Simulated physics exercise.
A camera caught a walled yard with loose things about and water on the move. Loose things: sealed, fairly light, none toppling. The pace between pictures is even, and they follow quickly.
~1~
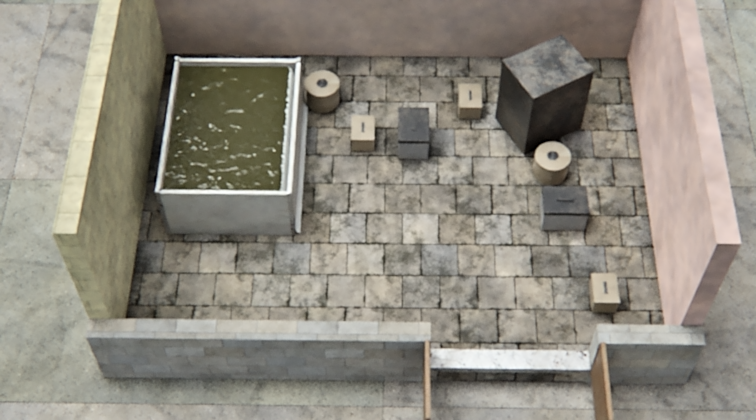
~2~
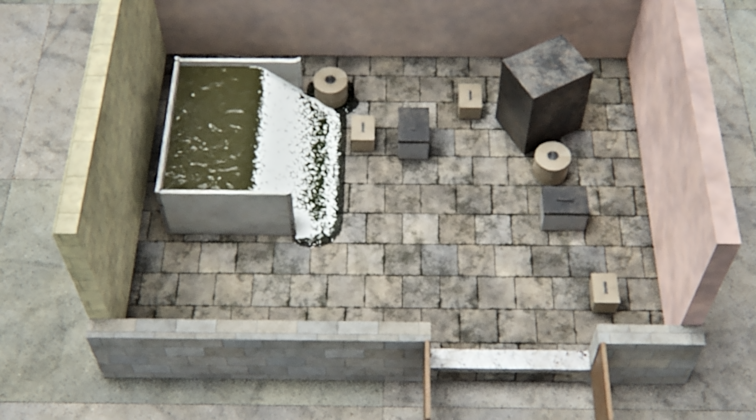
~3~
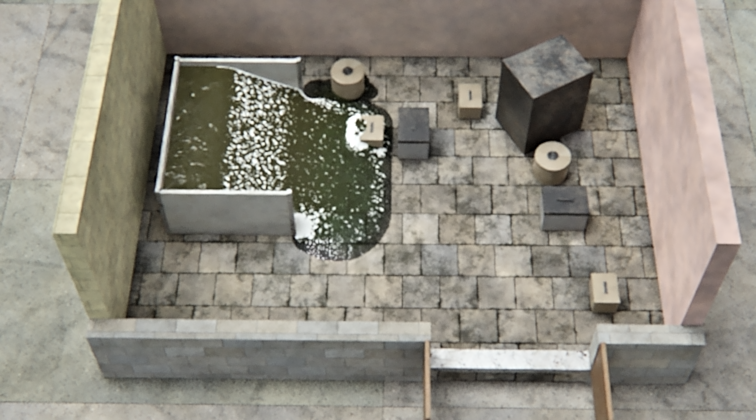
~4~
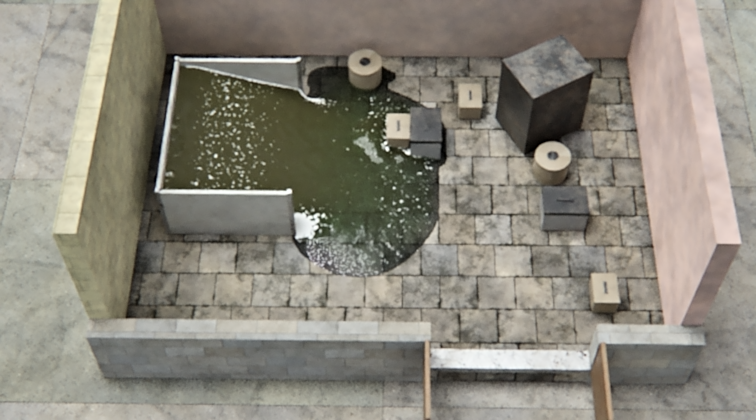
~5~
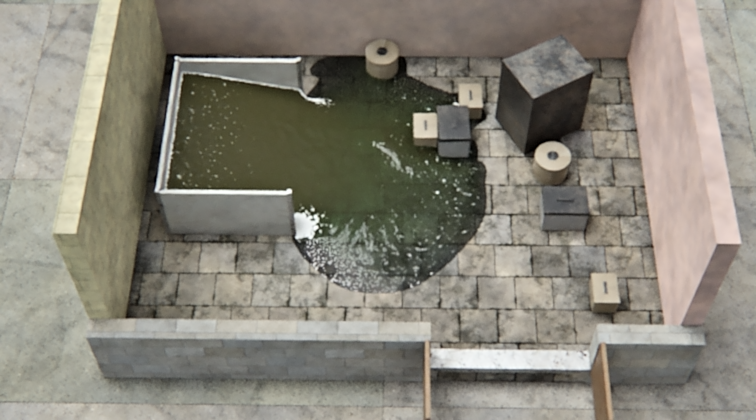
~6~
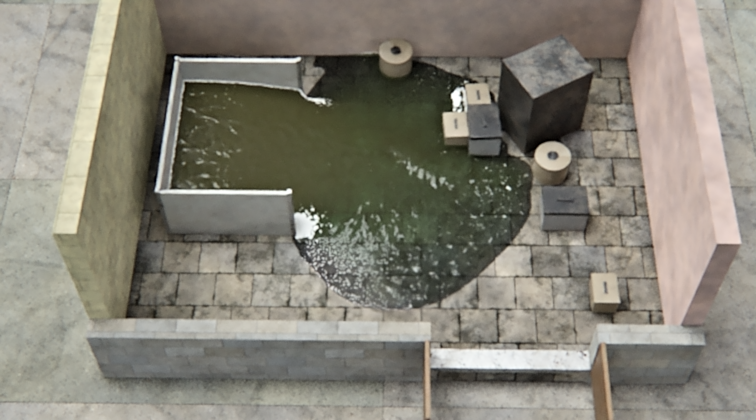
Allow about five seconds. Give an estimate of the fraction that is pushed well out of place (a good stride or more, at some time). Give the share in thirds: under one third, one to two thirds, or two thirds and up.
Two thirds and up.
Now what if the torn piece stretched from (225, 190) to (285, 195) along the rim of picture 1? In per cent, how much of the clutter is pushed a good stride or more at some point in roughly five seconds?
Near 50 in a hundred.
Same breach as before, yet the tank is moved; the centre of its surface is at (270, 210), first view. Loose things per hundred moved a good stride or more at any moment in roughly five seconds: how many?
Estimate: Close to 90 per cent.
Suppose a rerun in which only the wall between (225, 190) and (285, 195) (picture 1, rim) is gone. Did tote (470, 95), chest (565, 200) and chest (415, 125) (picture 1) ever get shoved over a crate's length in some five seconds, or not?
Falls short, travels that far, falls short.
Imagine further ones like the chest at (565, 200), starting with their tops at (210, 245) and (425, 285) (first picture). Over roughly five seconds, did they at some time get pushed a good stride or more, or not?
The first came up short, and the other did it.
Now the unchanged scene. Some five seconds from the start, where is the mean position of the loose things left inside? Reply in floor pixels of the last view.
Centre of the remaining clutter: Around (487, 168).
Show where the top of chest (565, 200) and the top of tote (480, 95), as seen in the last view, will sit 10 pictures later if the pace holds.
At about (642, 217) and (618, 77).
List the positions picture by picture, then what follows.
The first picture shows a tote at (363, 128), on the bottom; a tub at (322, 83) rests on the ground; 0 of 8 have shifted.
The second picture shows a tote at (363, 128), on the bottom; a tub at (330, 80) rests on the ground, close to its start; 1 of 8 have shifted.
The third picture shows a tote at (372, 128) rests on the ground, close to its start; a tub at (348, 71) rests on the ground, a stride from its start; 2 of 8 have shifted.
The fourth picture shows a tote at (398, 126), on the bottom, a stride from its start; a tub at (365, 62) rests on the ground, a stride from its start; 3 of 8 have shifted.
The fifth picture shows a tote at (426, 125) rests on the ground, a stride from its start; a tub at (382, 52) rests on the ground, a stride from its start; 3 of 8 have shifted.
The sixth picture shows a tote at (456, 124) rests on the ground, a stride from its start; a tub at (396, 51) rests on the ground, a stride from its start; 4 of 8 have shifted.
A moment on, 5 of 8 are well off their spots; 3 afloat.
Next, 7 of 8 are well off their spots; 6 afloat.
Later, 7 of 8 are well off their spots; 7 afloat.
In the end, 7 of 8 are well off their spots, and 7 have been at some point; 7 afloat.
